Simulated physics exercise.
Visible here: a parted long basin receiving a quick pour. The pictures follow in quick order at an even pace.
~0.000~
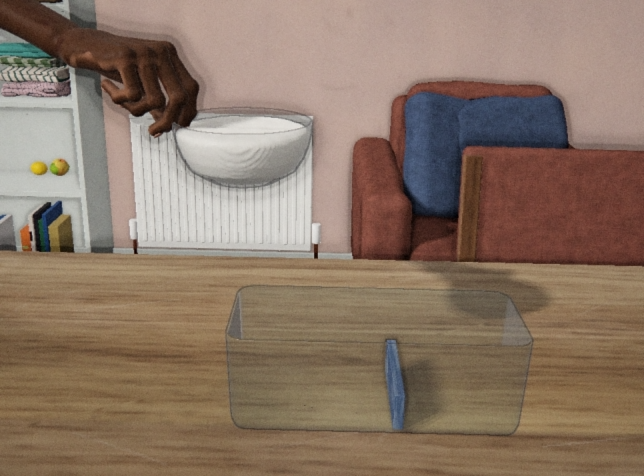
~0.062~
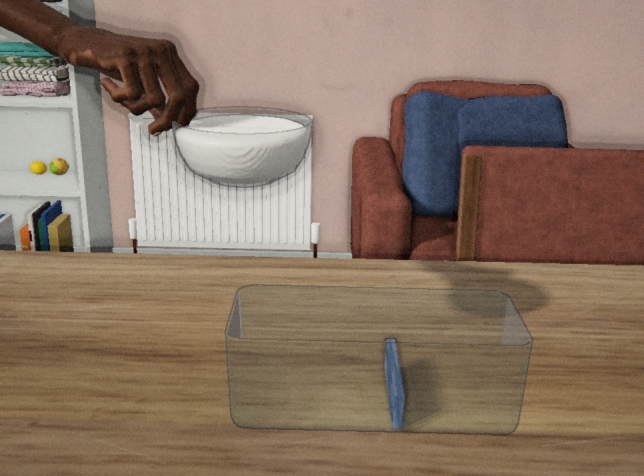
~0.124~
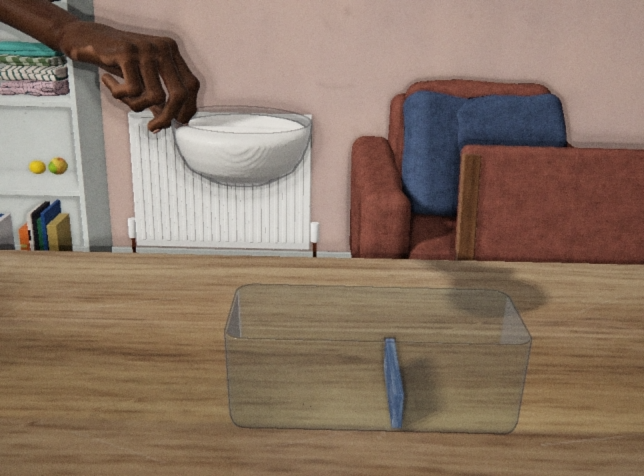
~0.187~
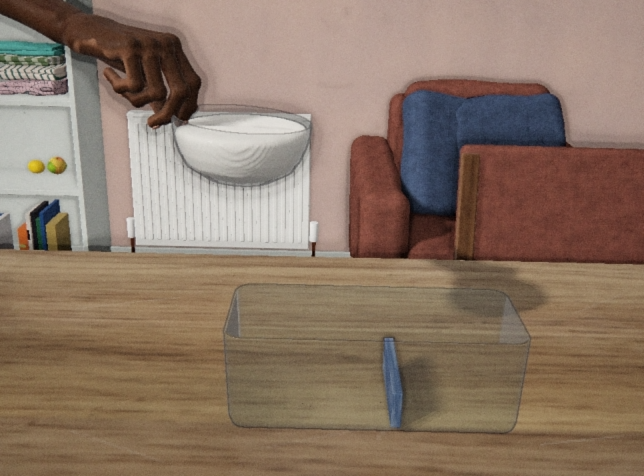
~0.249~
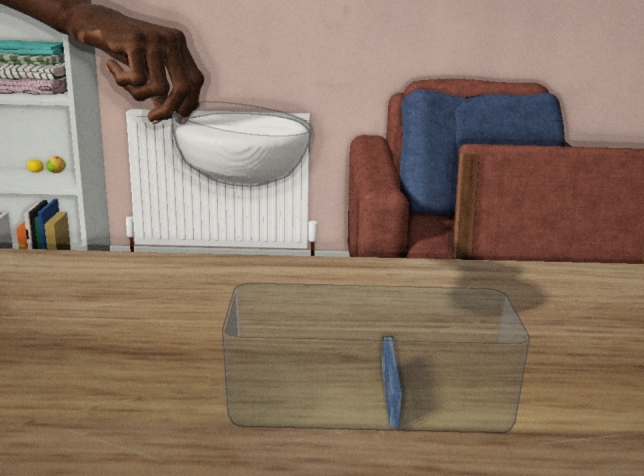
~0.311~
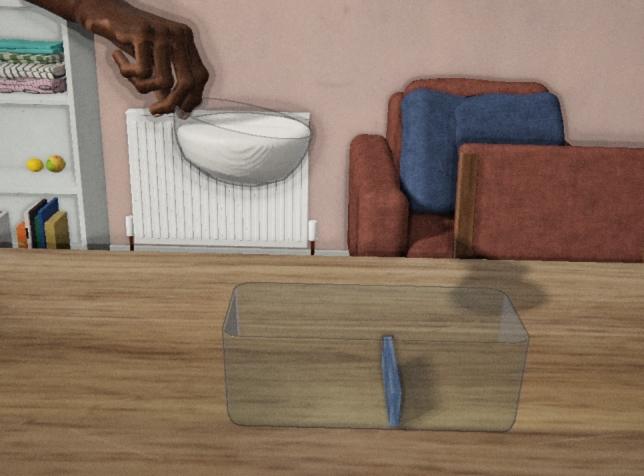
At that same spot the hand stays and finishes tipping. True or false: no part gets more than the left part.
True.
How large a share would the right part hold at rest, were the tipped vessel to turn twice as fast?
It comes to 10 per cent or so.
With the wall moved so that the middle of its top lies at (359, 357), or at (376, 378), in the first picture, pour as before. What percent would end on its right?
The first placement gives around 70 percent, the second 50 percent.
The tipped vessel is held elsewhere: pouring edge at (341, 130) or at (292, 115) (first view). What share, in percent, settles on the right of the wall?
About 60 % the first time, about 5 % the second.
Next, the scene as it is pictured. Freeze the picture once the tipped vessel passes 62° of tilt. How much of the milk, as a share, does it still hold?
Roughly 35 percent remains at that point.
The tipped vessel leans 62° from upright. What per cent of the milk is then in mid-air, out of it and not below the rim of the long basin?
I'd say some 40 per cent of it.
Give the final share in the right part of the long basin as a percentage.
About 20 percent.
By 0.80 s the tilt is 62° and 37 per cent is still to pour, 20 is left of the wall and 3 right of it.
By 1.15 s the tilt is 96° and 2 per cent is still to pour, 71 is left of the wall and 19 right of it.
By 1.52 s the tilt is 105° and 0 per cent is still to pour, 79 is left of the wall and 20 right of it.
By 1.93 s the tilt is 105° and 0 per cent is still to pour, 79 is left of the wall and 20 right of it.
At rest 79 per cent lies left of the wall, 20 right of it and 1 outside.
